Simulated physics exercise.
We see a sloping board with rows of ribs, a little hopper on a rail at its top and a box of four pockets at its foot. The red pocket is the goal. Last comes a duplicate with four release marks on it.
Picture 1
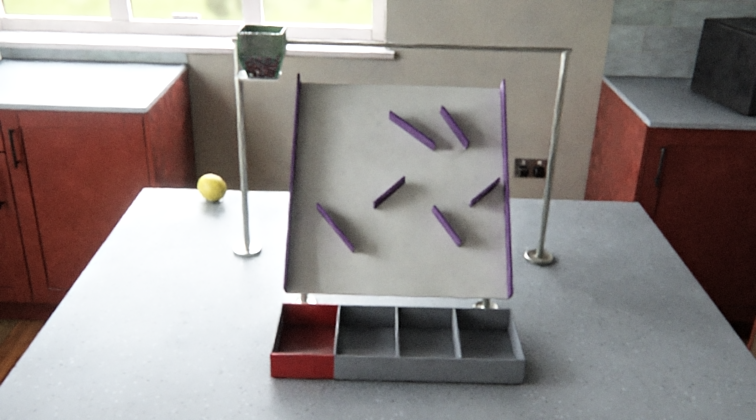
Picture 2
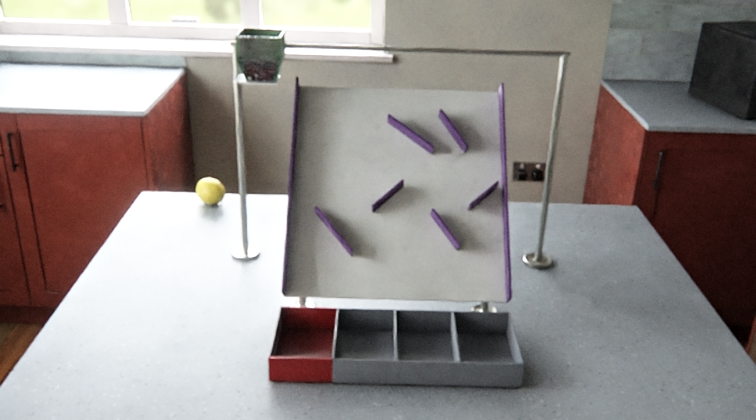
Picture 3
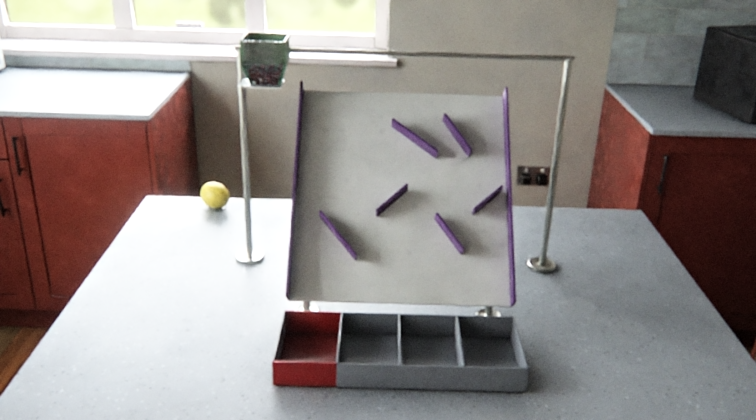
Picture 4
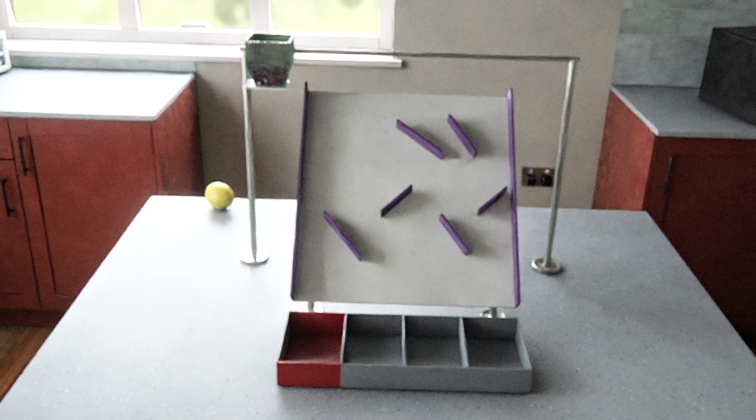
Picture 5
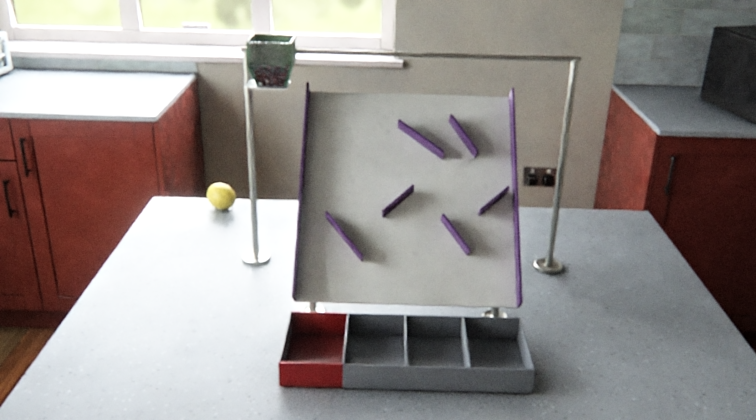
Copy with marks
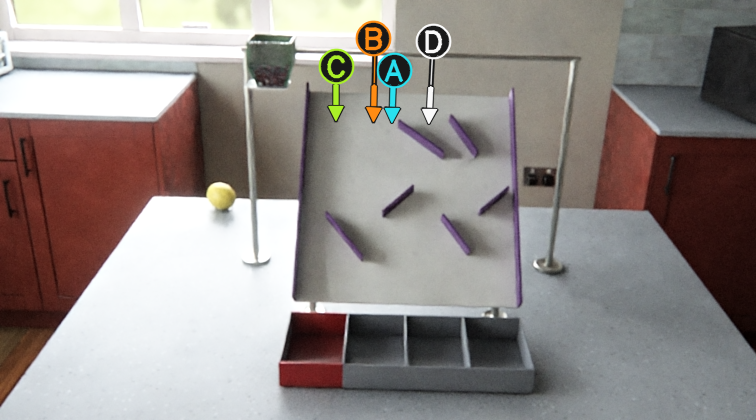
A sloping board with purple ribs stands still above four pockets while the view shifts slightly.
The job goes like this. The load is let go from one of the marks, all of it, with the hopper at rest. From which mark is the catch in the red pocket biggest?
The best mark is C.
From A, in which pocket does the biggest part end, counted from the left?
The second.
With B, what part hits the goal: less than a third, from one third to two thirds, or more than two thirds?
Mark B gives less than a third.
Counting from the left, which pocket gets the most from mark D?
It is the fourth one.
On the marked copy, mark A meets the board at (392, 117); mark B meets the board at (373, 116); mark C meets the board at (335, 115); mark D meets the board at (429, 118).
If A is chosen, none in the red pocket, most in other pockets, a small part held on the board.
If B is chosen, a stray few in the red pocket, nearly all in other pockets.
If C is chosen, about half in the red pocket, about half in other pockets.
If D is chosen, none in the red pocket, most in other pockets, about a quarter held on the board.
